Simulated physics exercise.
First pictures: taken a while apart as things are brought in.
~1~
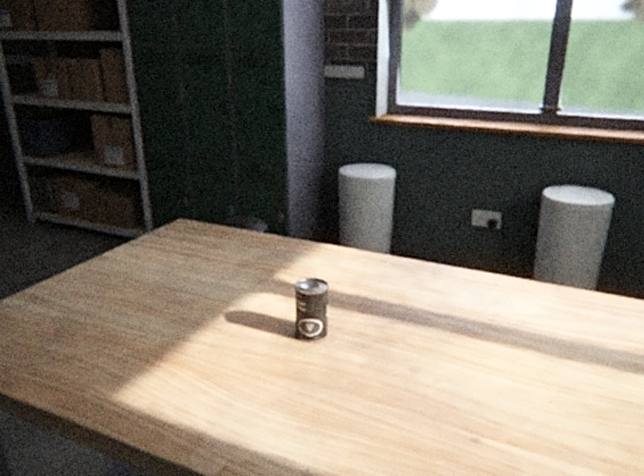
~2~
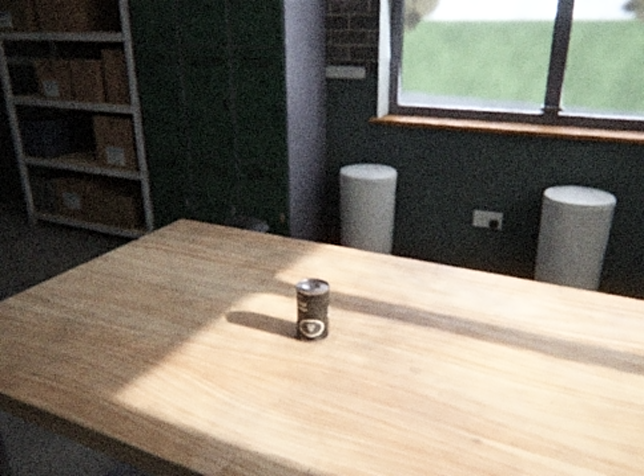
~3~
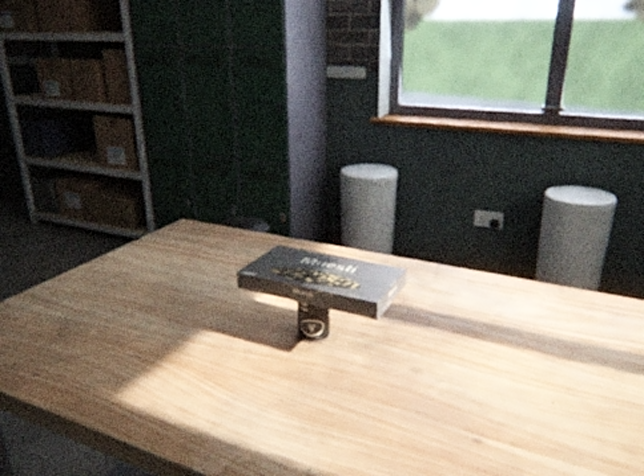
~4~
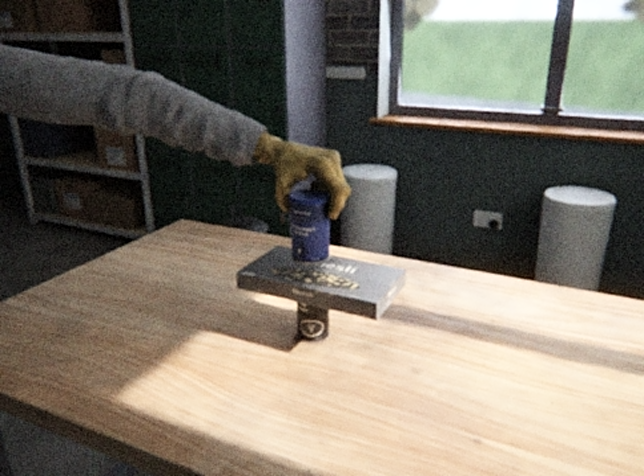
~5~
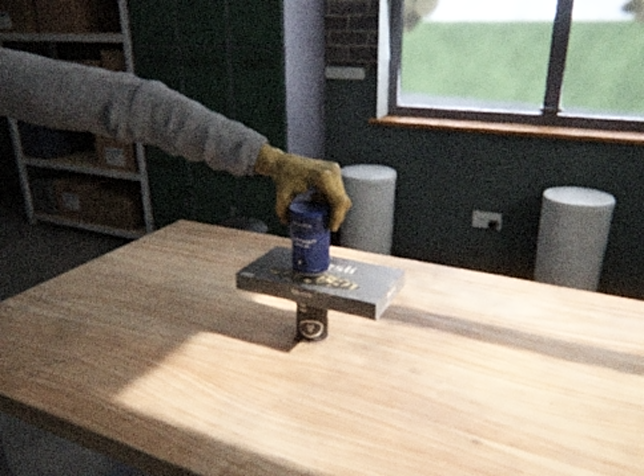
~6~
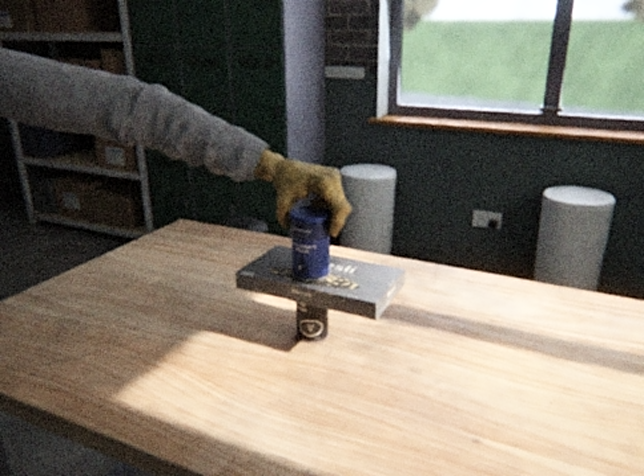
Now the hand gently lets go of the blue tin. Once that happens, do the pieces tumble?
No - it ends up in one piece.
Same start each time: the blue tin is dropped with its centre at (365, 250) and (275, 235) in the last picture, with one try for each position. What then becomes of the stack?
Case A: It caves in; case B: It survives.
Then, 0.30 s after the last picture, nothing has stirred.
Then, 0.70 s after the last picture, blue tin resting near (311, 244).
At rest, all 3 in place. Seen from the same camera at the end, blue tin near (311, 244). The stack keeps its balance.
